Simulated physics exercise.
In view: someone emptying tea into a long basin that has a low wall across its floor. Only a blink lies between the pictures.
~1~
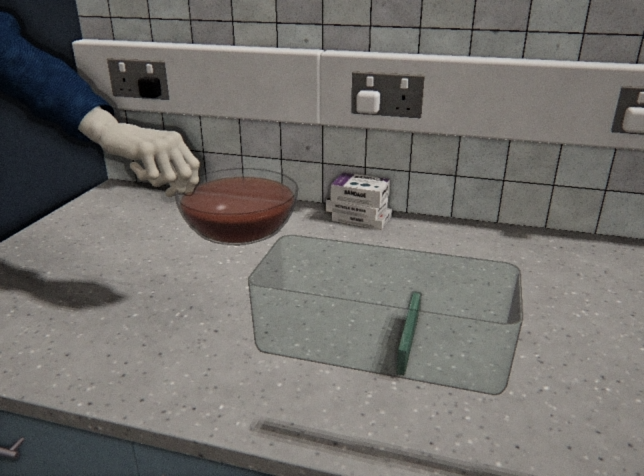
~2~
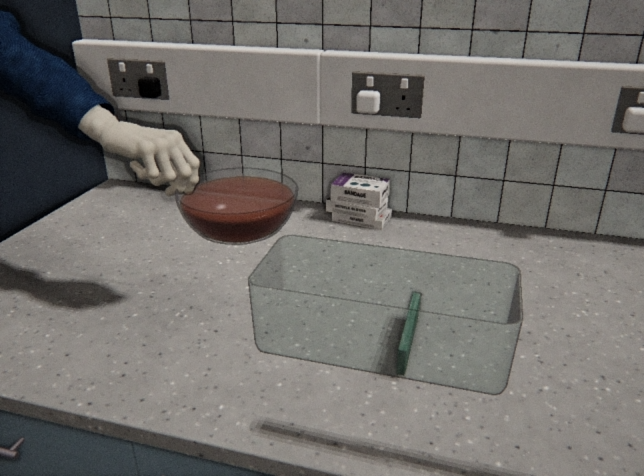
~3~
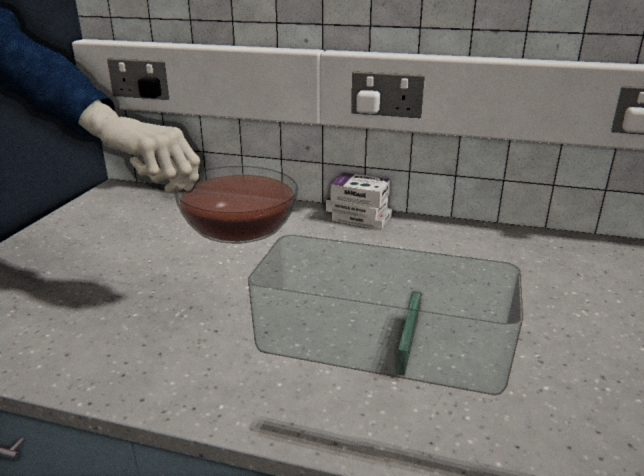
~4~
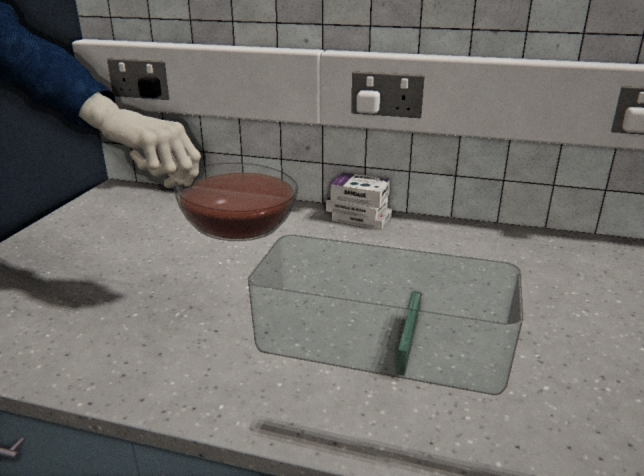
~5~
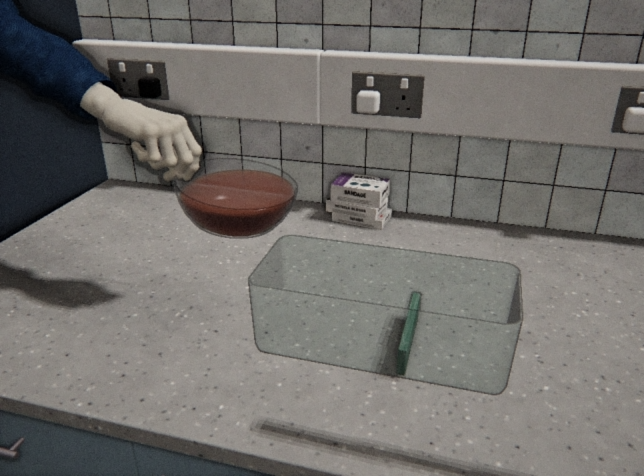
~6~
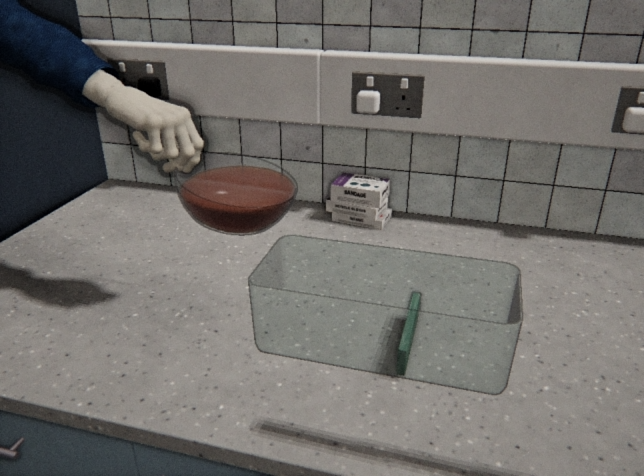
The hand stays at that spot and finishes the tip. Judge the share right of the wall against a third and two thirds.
In the end not even a third is right of the wall.
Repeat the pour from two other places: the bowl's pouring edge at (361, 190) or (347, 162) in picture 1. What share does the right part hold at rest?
About 80 and 80 per cent.
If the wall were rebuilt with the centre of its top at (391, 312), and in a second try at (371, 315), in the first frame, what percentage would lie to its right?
About 5 and 50 per cent.
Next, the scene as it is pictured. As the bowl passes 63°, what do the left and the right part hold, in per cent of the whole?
Left: 15 %. Right: 0 %.
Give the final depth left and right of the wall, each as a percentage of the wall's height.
Left about 60, right about 10.
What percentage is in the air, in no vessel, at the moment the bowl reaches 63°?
Close to 40 per cent.
A moment on, the bowl is tipped part way and 43 per cent is still to pour, 16 is left of the wall and 0 right of it.
Next, the bowl is tipped on its side and 2 per cent is still to pour, 82 is left of the wall and 5 right of it.
Then the bowl is tipped on its side and 0 per cent is still to pour, 89 is left of the wall and 10 right of it.
Later the bowl is tipped on its side and 0 per cent is still to pour, 89 is left of the wall and 10 right of it.
Finally, 89 per cent lies left of the wall, 10 right of it and 1 outside.
